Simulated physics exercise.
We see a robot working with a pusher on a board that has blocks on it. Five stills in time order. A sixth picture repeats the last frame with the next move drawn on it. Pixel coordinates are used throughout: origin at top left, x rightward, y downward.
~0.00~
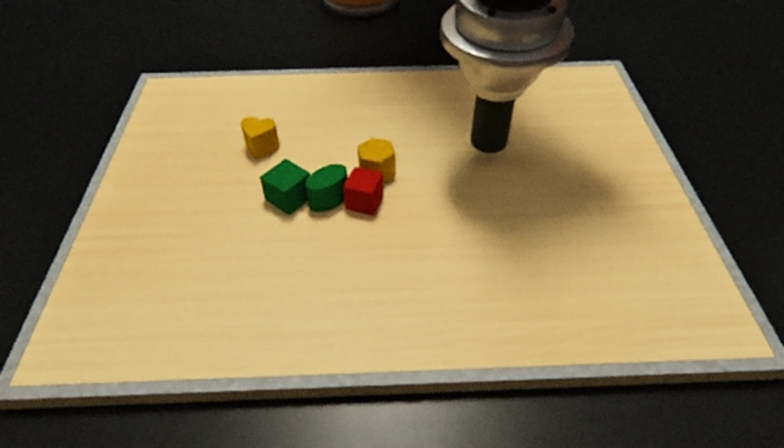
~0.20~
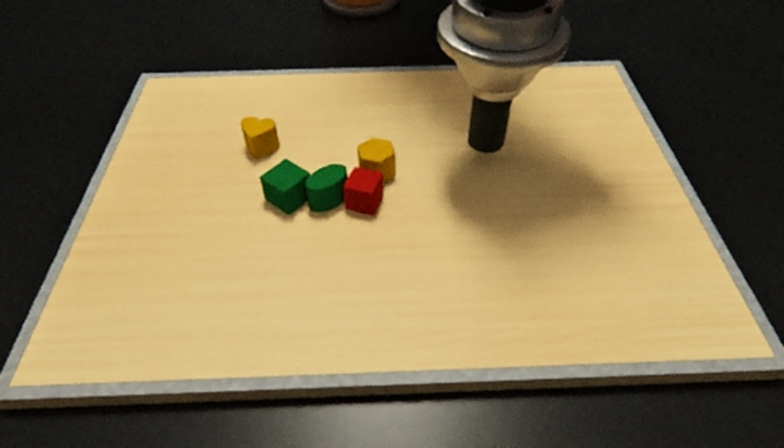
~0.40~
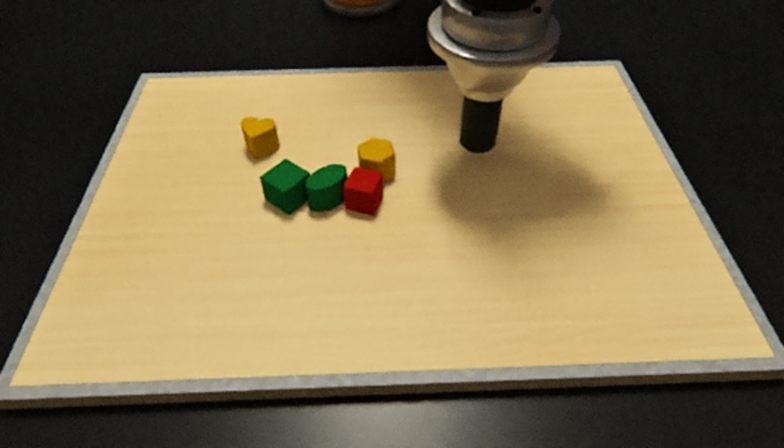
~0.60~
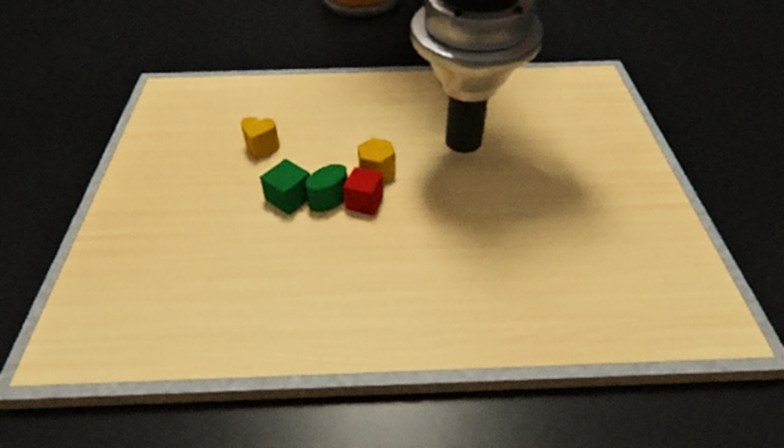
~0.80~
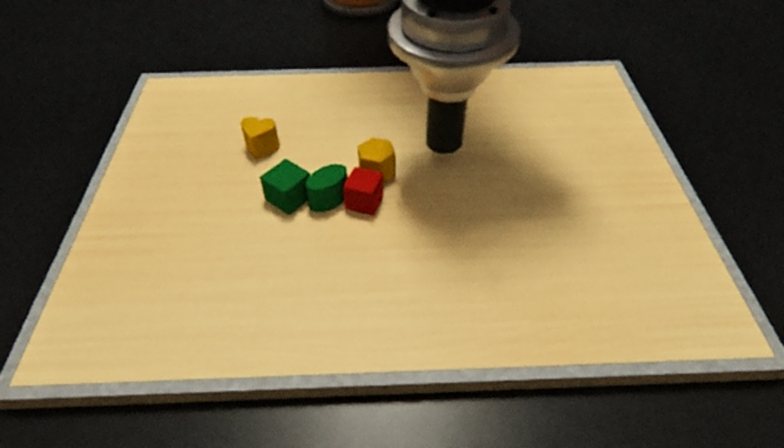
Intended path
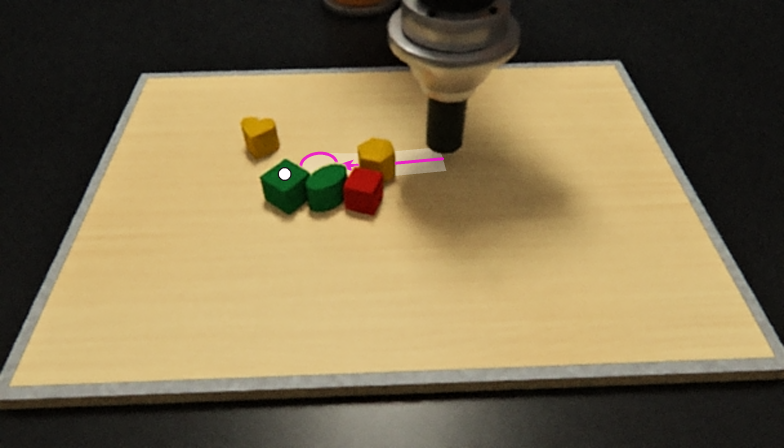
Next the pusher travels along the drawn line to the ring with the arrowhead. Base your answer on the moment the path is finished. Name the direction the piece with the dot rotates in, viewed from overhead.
It makes a clockwise turn.
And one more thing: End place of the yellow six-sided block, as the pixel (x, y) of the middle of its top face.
I'd say the yellow six-sided block ends with its top centre at (314, 167).
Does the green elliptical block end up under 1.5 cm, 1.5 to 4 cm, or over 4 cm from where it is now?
Result: 1.5-4 cm.
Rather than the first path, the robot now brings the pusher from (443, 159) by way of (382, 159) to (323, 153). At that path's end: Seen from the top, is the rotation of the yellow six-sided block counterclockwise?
Answer: Yes.
Path on the board, from (443, 159) through (381, 164) to (319, 165); the dot is on the green four-sided block.
What follows on the original path. One third of the way, pusher at (402, 146); yellow six-sided block at (369, 150).
Two thirds of the way, pusher at (359, 149); green elliptical block at (311, 187); red four-sided block at (361, 181), turned 15° anticlockwise; yellow six-sided block at (333, 162), turned 60° anticlockwise.
At the end, pusher at (316, 149); green four-sided block at (279, 179), turned 25° clockwise; green elliptical block at (310, 194), turned 15° clockwise; red four-sided block at (361, 181), turned 15° anticlockwise; yellow six-sided block at (314, 167), turned 135° anticlockwise.
